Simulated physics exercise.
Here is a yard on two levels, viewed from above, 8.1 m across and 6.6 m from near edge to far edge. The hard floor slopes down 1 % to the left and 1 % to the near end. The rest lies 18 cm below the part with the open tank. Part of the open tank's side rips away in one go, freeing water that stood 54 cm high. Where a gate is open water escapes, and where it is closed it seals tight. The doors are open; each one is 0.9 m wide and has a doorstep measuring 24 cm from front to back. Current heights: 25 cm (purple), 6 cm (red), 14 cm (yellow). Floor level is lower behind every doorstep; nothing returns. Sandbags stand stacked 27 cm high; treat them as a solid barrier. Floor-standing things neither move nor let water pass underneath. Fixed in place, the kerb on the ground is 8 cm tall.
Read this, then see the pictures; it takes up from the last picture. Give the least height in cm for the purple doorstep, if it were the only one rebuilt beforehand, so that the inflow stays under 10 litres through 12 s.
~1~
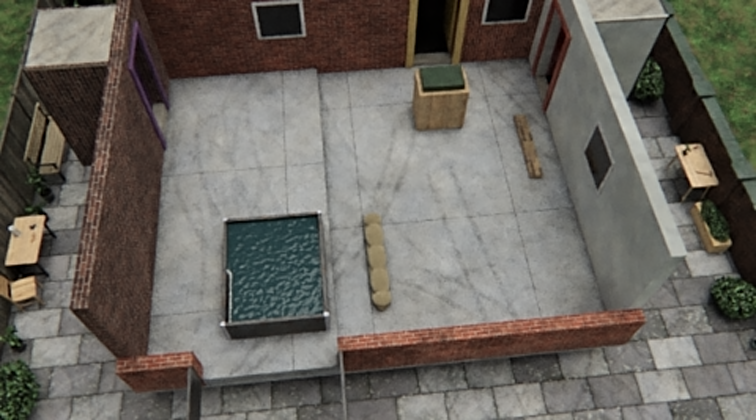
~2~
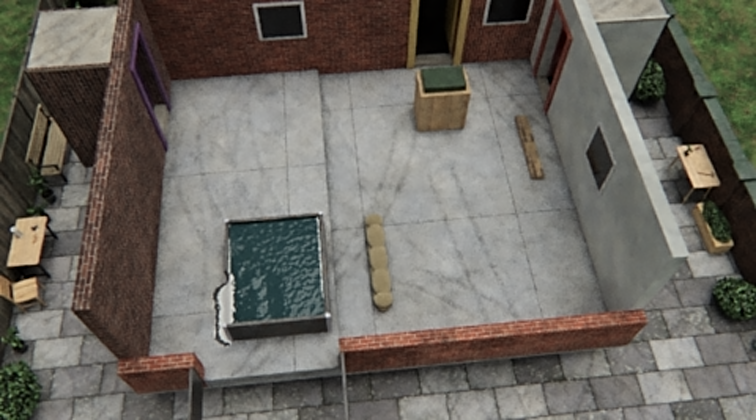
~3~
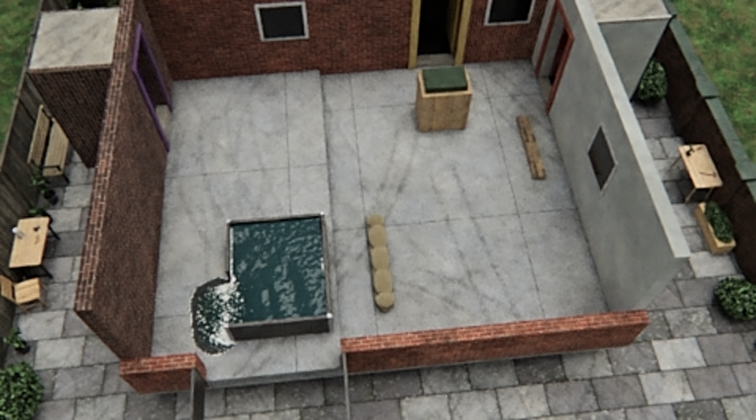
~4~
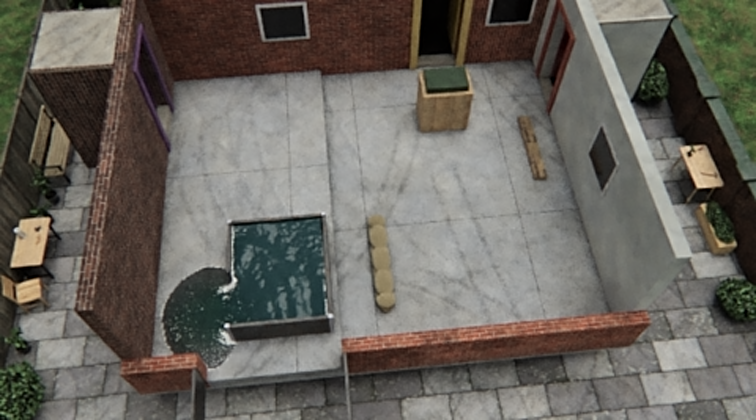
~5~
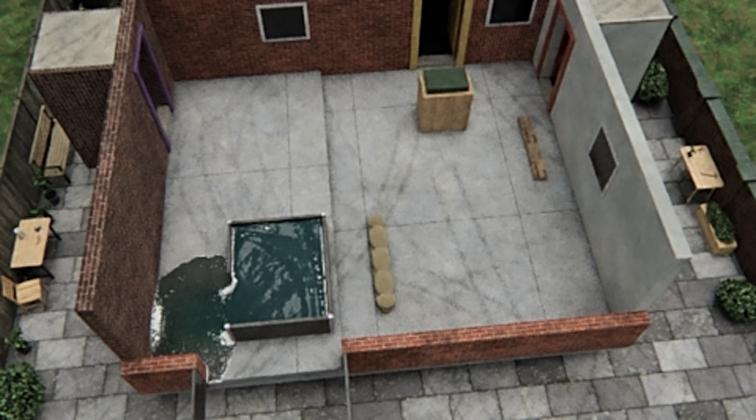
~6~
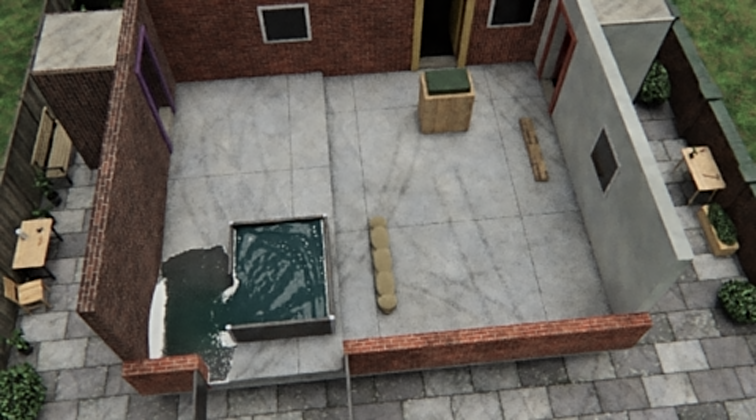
It needs to be at least 7 cm or so.
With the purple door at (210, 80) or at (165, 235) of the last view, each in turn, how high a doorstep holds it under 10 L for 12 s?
You'd want roughly 11.0 cm there first, then roughly 6.5 cm.
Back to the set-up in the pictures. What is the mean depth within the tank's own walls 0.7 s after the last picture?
About 37 centimetres.
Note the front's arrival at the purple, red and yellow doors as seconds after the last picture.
Arrival times - purple: 1.8 s; red: 9.0 s; yellow: 5.5 s.
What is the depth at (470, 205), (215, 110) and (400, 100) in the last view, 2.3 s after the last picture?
The three readings, in order, are 0, 1 and 0 cm.
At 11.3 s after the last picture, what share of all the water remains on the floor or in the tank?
Roughly 78 %.
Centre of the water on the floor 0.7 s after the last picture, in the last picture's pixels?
The water's centre is at about (246, 298).
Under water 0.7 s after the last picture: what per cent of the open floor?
Roughly 5 percent of the floor is wet.
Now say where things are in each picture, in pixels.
In the first frame, still water, 54 cm deep, in the open tank at (274, 268); the purple door at (152, 95) is dry.
In the second frame, the front is at (218, 306), 0.3 m from the gap at (232, 308); 0.2 m2 of floor is wet, 54 cm left at the back.
In the third frame, the gap is at (234, 308), the front 0.7 m out at (196, 325); the back of the open tank holds 54 cm.
In the fourth frame, water pours out at (235, 309) and has run 1.2 m, to (166, 318); about 6 cm deep outside, 54 cm at the back.
In the fifth frame, the gap is at (235, 309), the front 1.4 m out at a hidden place; the back of the open tank holds 49 cm.
In the sixth frame, water pours out at (236, 310) and has run 1.5 m, to (162, 266); about 7 cm deep outside, 45 cm at the back; the purple door at (159, 98), 4.5 m from the gap, is still 3.2 m from the nearest water.
Then, 0.7 s after the last picture water covers 5 % of the floor, deepest (47 cm) near (153, 374); it has not reached the purple door.
Then, 2.3 s after the last picture water covers 25 % of the floor, deepest (28 cm) near (153, 374); 5 cm at the purple door, 0 litres in over its 25 cm doorstep.
Then, 11.3 s after the last picture water covers 70 % of the floor, deepest (8 cm) near (153, 374); 6 cm at the purple door, 0 litres in over its 25 cm doorstep.
At the purple door as built, the water peaked near 10 cm, 7.3 s after the last picture.
With a doorstep of 6 cm, 16 litres would have come in within the 12 s; with 8 cm, 4 litres. So under 10 litres takes about 7 cm.
